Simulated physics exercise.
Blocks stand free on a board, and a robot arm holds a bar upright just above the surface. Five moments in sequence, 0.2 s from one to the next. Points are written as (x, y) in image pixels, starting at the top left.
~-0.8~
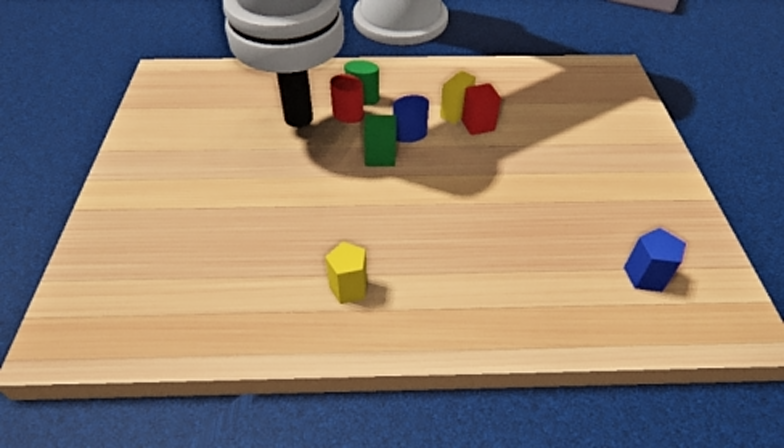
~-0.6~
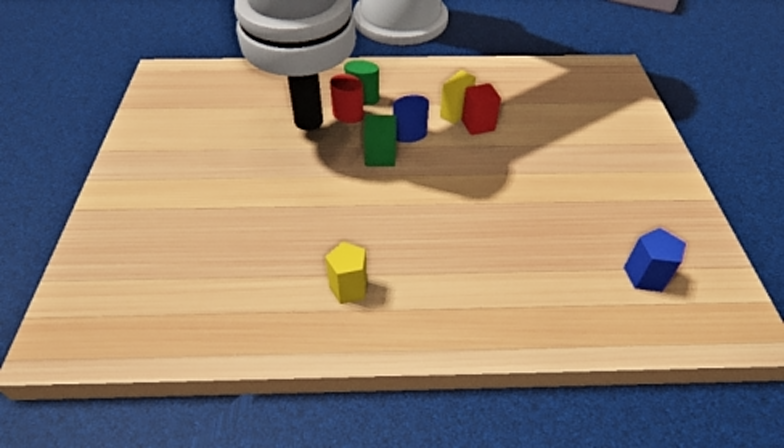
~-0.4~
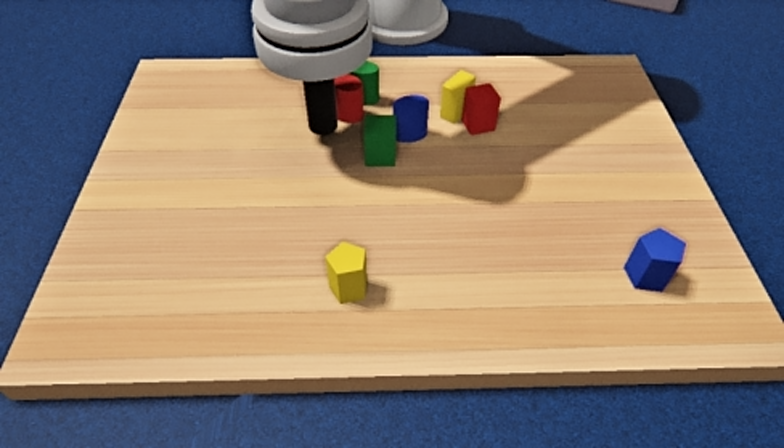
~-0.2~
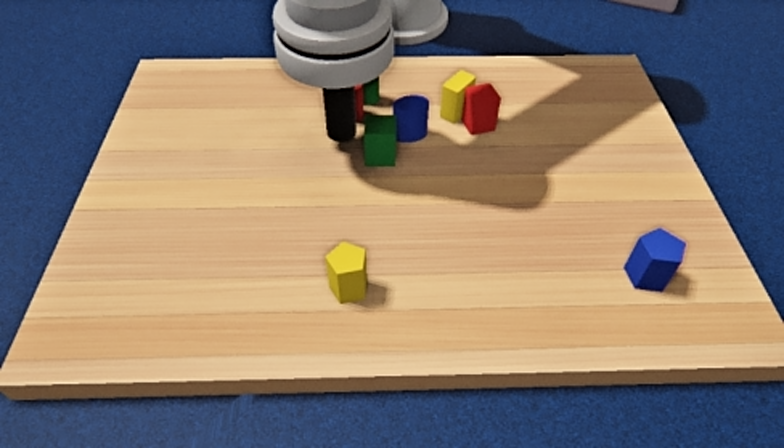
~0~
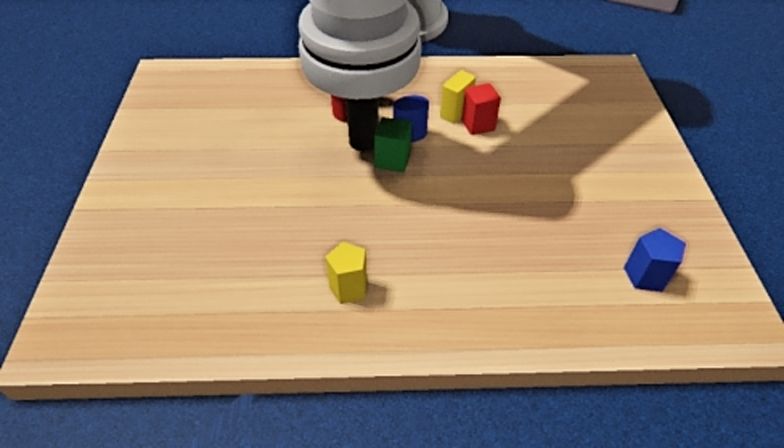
A robot arm slid its black bar rightward and slightly toward the viewer across a wooden board of colored blocks, then nudged the green block a little to the right while the others stayed put.
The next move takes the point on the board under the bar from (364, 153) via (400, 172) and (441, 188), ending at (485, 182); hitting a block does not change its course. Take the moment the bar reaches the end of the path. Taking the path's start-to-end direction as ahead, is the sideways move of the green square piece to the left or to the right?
The shift is to the left of that direction.
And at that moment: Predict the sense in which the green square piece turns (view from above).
Counterclockwise from above.
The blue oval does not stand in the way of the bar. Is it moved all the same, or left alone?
By the time the path is finished, it has hardly shifted at all.
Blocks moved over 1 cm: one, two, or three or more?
I'd say one block gets moved.
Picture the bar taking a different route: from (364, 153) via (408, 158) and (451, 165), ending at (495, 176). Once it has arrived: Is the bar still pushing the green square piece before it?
In short: No.
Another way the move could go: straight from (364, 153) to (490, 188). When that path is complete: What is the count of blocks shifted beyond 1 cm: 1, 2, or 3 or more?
A single block is moved.
The first path, step by step. One third of the way, bar (401, 161); green square piece (435, 142), turned 20° anticlockwise.
Two thirds of the way, bar (442, 177); green square piece (474, 146), turned 45° anticlockwise.
At the end, bar (487, 171); green square piece (516, 137), turned 60° anticlockwise; blue oval in place.
